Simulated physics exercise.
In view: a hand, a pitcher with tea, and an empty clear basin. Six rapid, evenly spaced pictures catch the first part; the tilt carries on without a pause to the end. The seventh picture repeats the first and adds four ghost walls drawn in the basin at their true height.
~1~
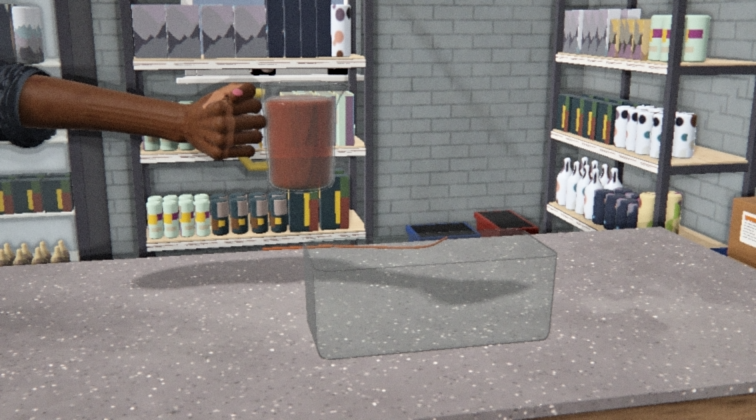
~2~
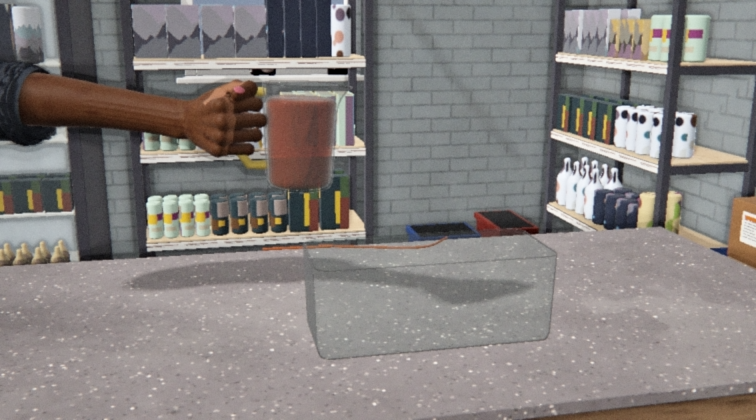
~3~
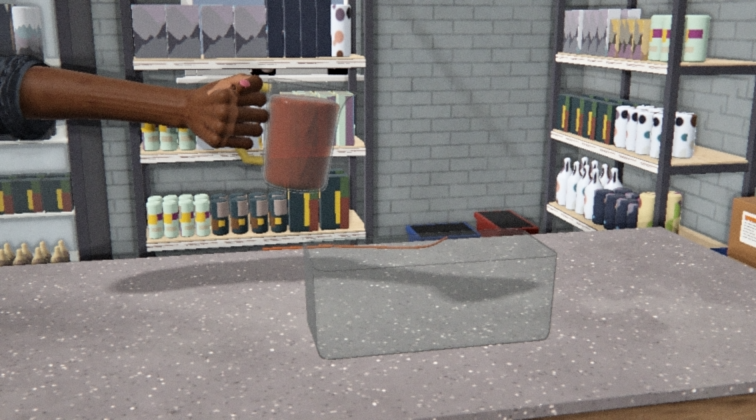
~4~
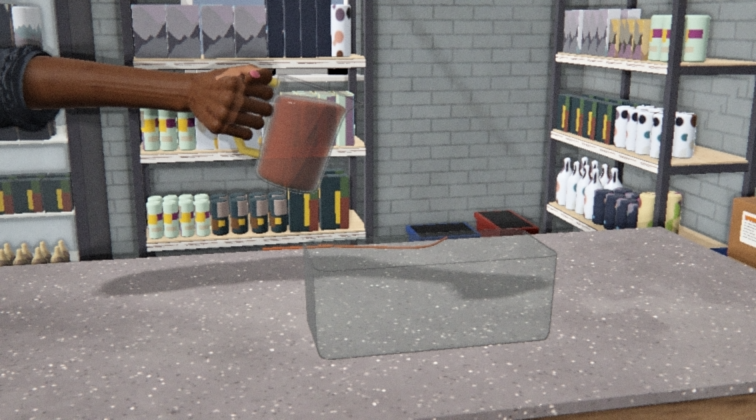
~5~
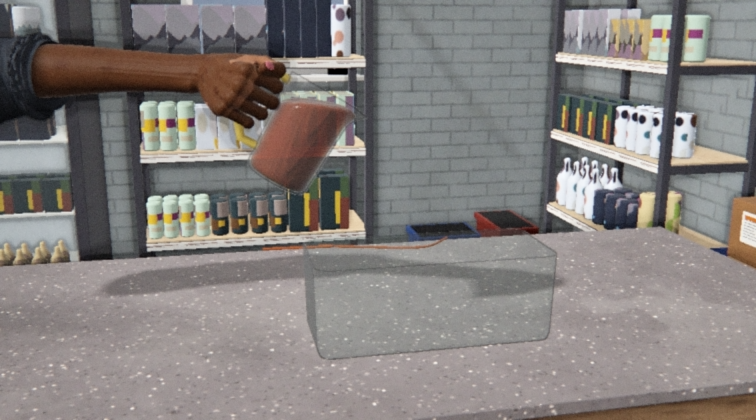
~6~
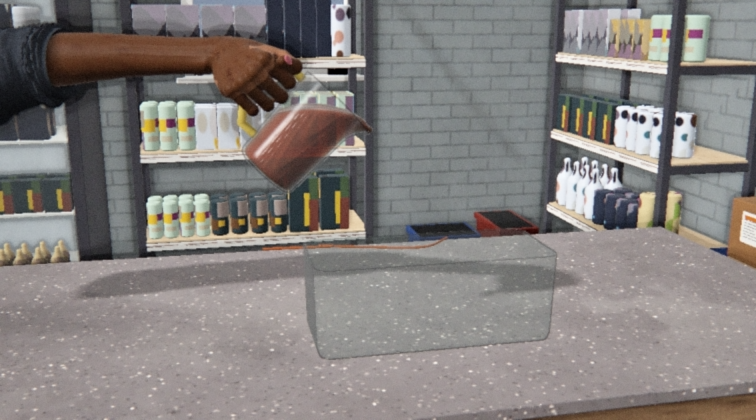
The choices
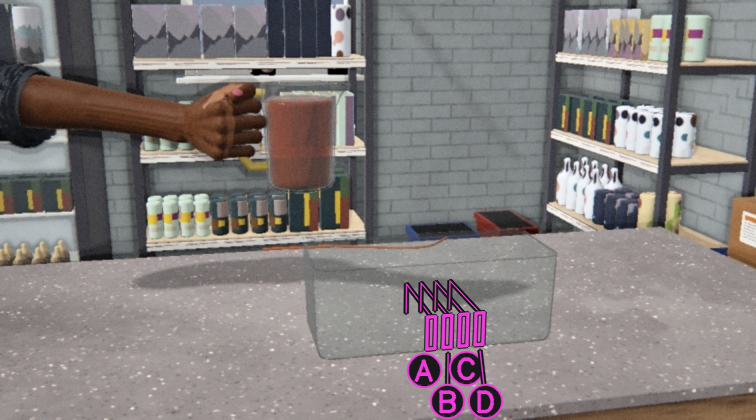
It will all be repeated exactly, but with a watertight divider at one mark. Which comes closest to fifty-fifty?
A beats the others.
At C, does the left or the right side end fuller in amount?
The left one.
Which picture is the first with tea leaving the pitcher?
Picture 6.
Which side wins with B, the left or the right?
More ends on the left.
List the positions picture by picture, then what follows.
In the first frame, upright, lip at (349, 85); basin from (317, 358) to (548, 337); nothing has left yet.
In the second frame, tipped about 2°, lip at (350, 87); nothing has left yet.
In the third frame, tipped about 8°, lip at (355, 93); nothing has left yet.
In the fourth frame, tipped about 18°, lip at (361, 103); nothing has left yet.
In the fifth frame, tipped about 31°, lip at (366, 116); nothing has left yet.
In the sixth frame, tipped about 45°, lip at (368, 133); tea is over the lip, down to (368, 133).
On the marked copy, A at (431, 355); B at (448, 353); C at (464, 352); D at (480, 350).
With A, about 56 % ends left of the wall and 43 % right of it.
With B, about 87 % ends left of the wall and 7 % right of it; 6 % is lost outside.
With C, about 90 % ends left of the wall and 5 % right of it; 5 % is lost outside.
With D, about 91 % ends left of the wall and 7 % right of it.
